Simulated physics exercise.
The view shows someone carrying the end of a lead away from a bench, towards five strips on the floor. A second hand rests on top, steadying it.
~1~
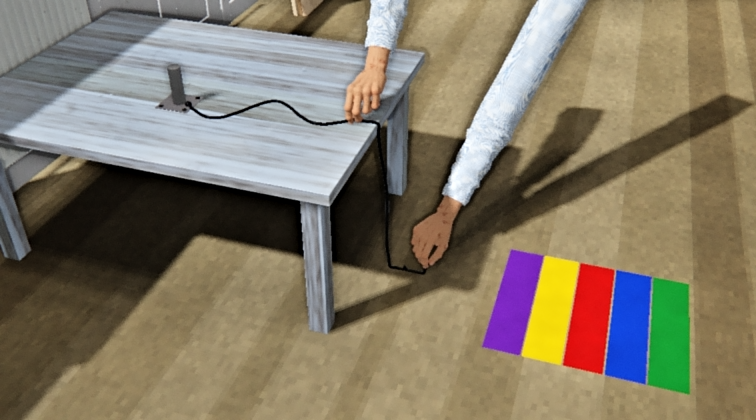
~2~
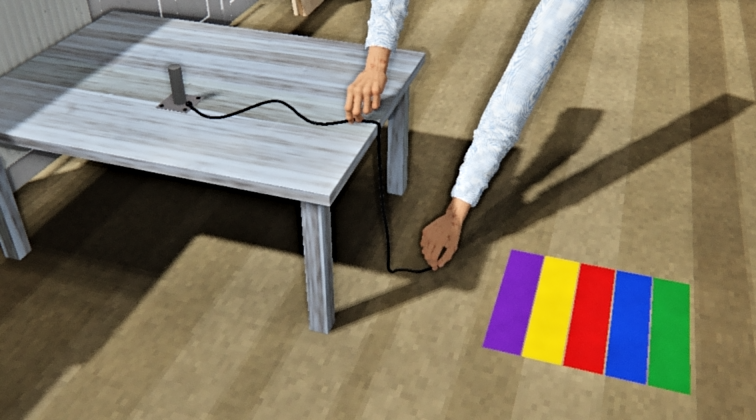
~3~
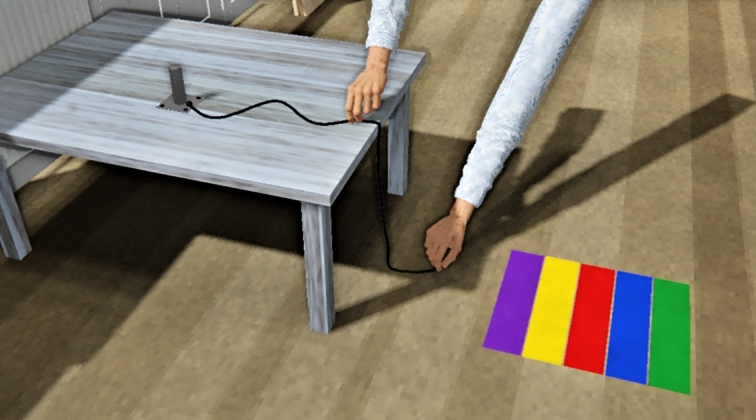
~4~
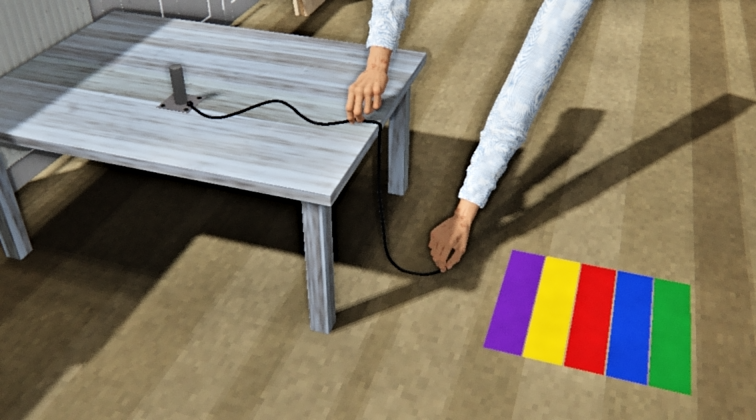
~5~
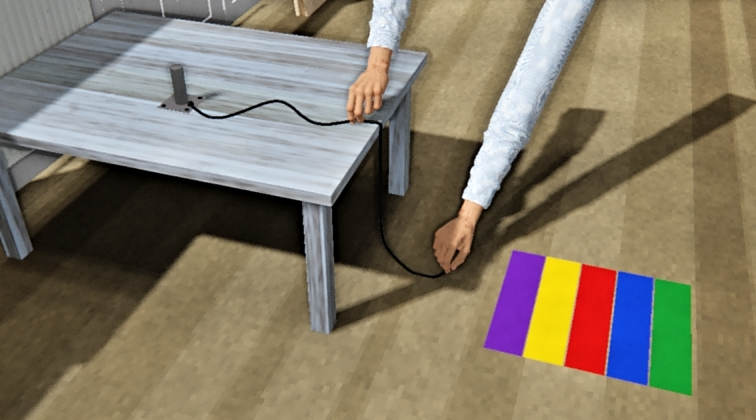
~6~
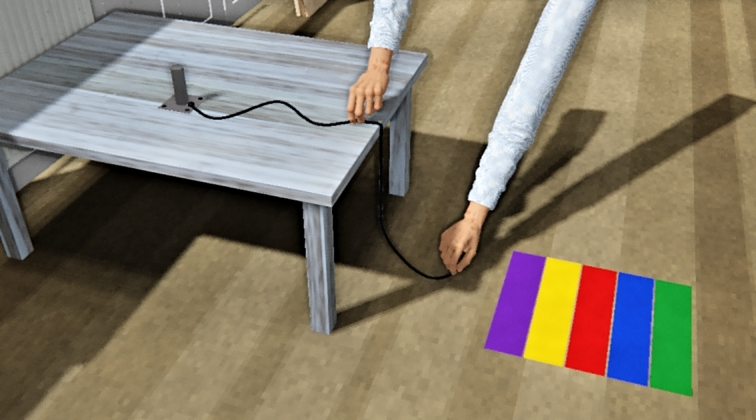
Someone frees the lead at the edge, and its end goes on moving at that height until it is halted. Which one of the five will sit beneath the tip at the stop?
The red strip will.
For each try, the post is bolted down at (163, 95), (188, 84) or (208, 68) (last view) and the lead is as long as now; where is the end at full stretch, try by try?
Somewhere near (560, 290), (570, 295) and (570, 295), in that order.
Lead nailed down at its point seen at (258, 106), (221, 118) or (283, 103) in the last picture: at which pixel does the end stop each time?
Try by try, around (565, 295), (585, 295) and (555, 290).
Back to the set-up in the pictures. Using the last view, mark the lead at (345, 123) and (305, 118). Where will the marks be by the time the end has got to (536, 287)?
They end up somewhere around (381, 138) and (344, 121).
Early on, end near (536, 287); over purple.
Midway, end near (573, 295); over yellow.
At the end of the slack, end near (595, 300); over red. The end stops over the red strip.
